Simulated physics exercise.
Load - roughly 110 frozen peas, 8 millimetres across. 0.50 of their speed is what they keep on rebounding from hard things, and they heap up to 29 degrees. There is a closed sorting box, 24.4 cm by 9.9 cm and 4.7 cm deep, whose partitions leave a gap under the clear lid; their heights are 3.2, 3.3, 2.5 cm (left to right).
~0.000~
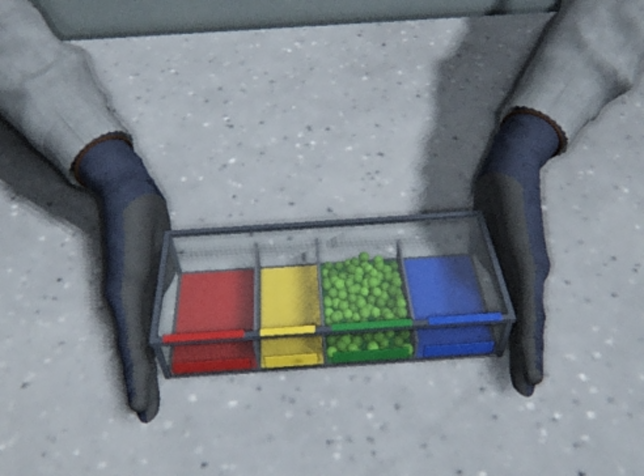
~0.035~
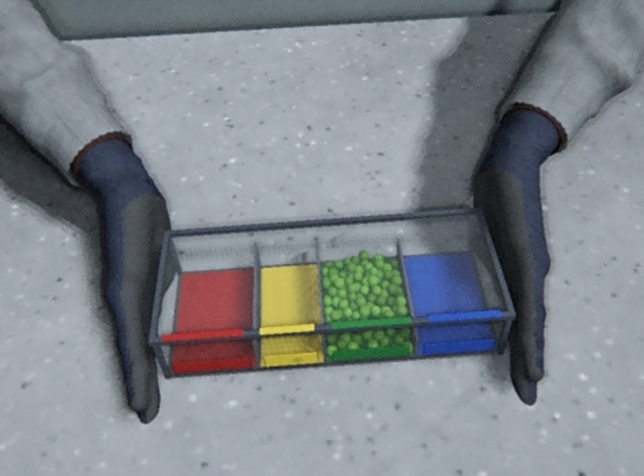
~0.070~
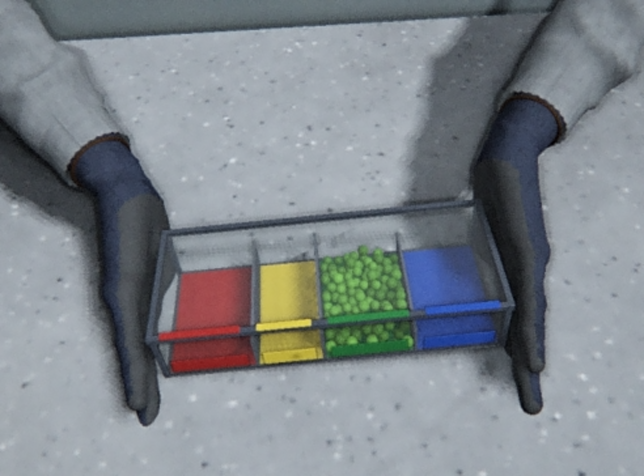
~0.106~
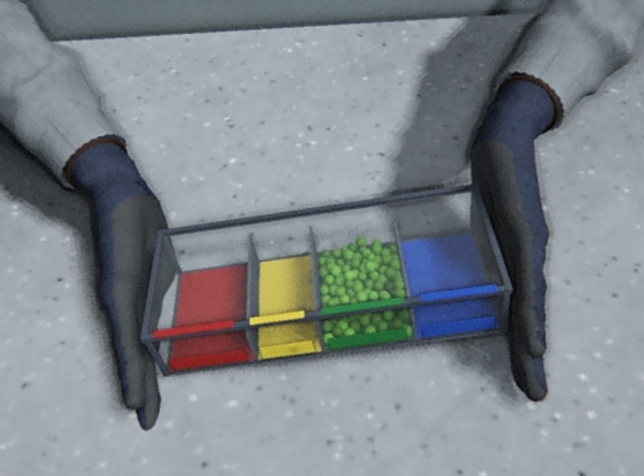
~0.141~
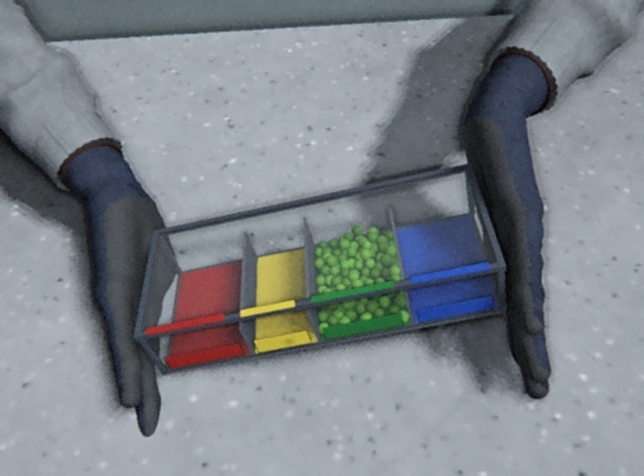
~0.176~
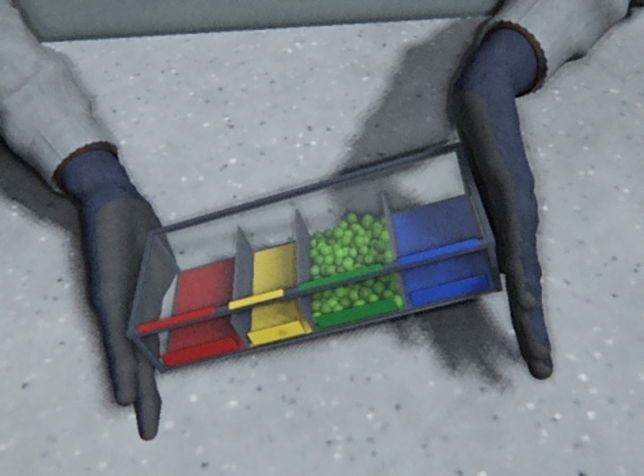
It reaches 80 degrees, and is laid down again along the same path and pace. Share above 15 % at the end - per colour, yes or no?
Red compartment no, blue compartment no, green compartment yes, yellow compartment yes.
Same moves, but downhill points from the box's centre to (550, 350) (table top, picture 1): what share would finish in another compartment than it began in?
That comes to around 45 per cent.
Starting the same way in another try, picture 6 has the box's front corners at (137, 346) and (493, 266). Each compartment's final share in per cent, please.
Final shares, in per cent - red: 5, blue: 0, green: 75, yellow: 20.
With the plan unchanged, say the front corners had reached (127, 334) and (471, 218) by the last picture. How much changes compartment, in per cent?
About 35 %.
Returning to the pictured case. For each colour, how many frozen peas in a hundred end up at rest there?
Red: 5 %, blue: 0 %, green: 70 %, yellow: 20 %.
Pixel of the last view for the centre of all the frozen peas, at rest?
After settling, the middle sits near (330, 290).
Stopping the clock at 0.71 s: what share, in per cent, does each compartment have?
Red 0 %, blue 0 %, green 95 %, yellow 5 %.
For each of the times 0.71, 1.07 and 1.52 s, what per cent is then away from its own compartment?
5, 30, 30.
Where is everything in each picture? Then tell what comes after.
The first picture shows box tilt 0 degrees, front corners at (156, 340) and (508, 316); green 100 %.
The second picture shows box tilt 1 degrees, front corners at (155, 339) and (508, 313).
The third picture shows box tilt 3 degrees, front corners at (152, 338) and (507, 304).
The fourth picture shows box tilt 7 degrees, front corners at (148, 336) and (505, 287), lowest corner left back.
The fifth picture shows box tilt 11 degrees, front corners at (141, 334) and (498, 265), lowest corner left back.
The sixth picture shows box tilt 16 degrees, front corners at (134, 332) and (487, 241), lowest corner left back; green 100 %. Its pace works out near 140 degrees a second.
Then, at 0.71 s, tilt 80 degrees; green 95 %, yellow 5 %.
After 1.07 s, tilt 34 degrees; red 5 %, green 70 %, yellow 20 %.
After 1.52 s, tilt 0 degrees; red 5 %, green 70 %, yellow 20 %.
By 1.8 s all is still; red 5 %, blue 0 %, green 70 %, yellow 20 %.
